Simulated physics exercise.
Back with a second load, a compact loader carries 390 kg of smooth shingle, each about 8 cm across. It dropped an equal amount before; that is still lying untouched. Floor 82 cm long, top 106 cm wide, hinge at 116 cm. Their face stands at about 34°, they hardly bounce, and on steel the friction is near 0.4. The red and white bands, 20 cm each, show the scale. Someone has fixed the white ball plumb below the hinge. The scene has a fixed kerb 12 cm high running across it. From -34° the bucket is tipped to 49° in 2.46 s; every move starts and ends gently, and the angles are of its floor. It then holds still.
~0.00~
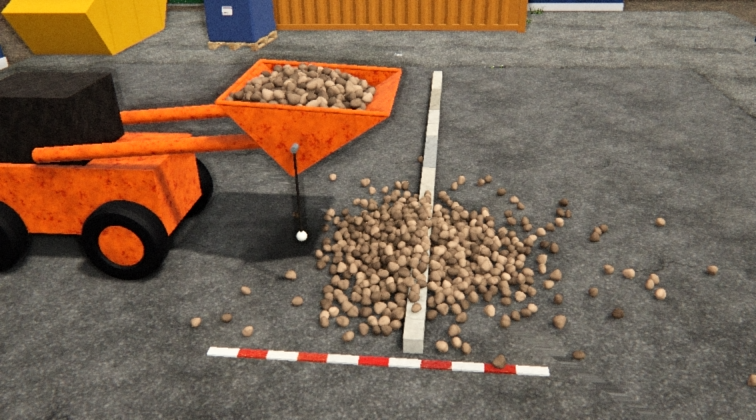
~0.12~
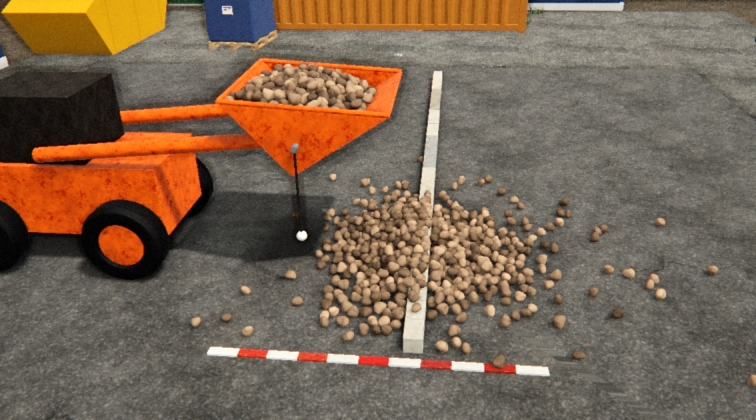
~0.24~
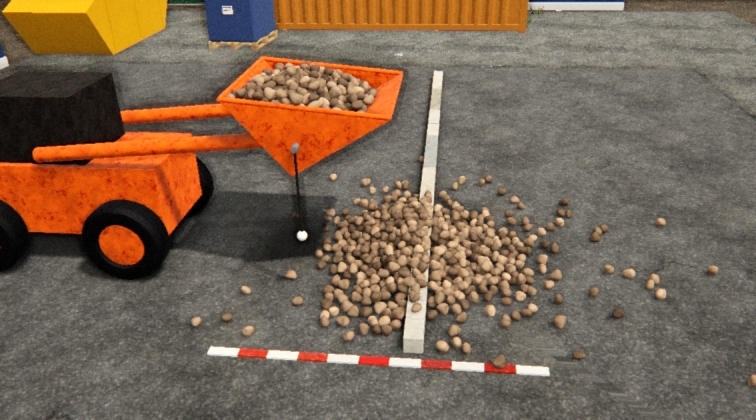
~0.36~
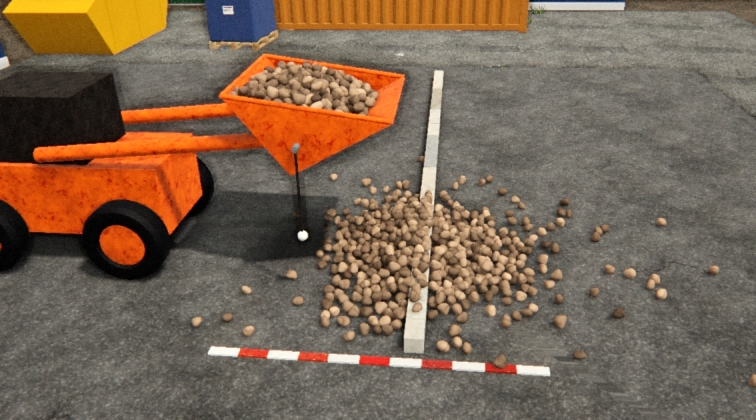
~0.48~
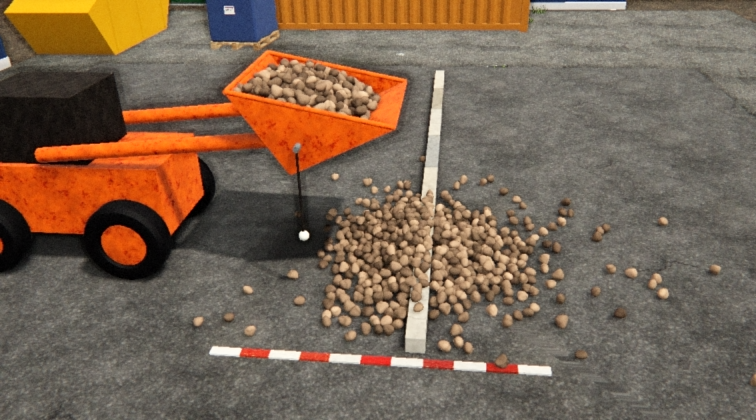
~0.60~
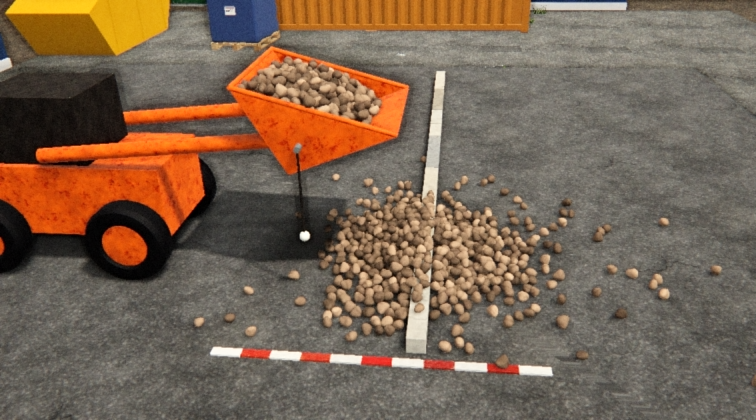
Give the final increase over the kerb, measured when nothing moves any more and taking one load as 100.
Close to 46 parts in a hundred.
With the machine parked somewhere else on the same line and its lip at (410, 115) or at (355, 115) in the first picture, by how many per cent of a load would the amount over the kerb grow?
About 70 per cent from the first spot and 20 per cent from the second.
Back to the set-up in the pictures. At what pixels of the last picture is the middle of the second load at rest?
I'd say close to (419, 240).
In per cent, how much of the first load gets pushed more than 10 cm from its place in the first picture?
The answer is about 20 per cent.
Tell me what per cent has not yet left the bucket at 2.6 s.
0 % still inside.
After 1.8 s the floor is at 36°; in per cent of one load, 55 in the bucket, 94 on this side of the kerb, 51 over the kerb; the foremost stones are at (693, 290).
After 2.6 s the floor is at 49°; in per cent of one load, 0 in the bucket, 114 on this side of the kerb, 86 over the kerb; the foremost stones are at (693, 290).
After 2.9 s the floor is at 49°; in per cent of one load, 0 in the bucket, 112 on this side of the kerb, 88 over the kerb; the foremost stones are at (693, 290).
After 5.5 s the floor is at 49°; in per cent of one load, 0 in the bucket, 112 on this side of the kerb, 88 over the kerb; the foremost stones are at (693, 290). Net gain over the kerb, 46.
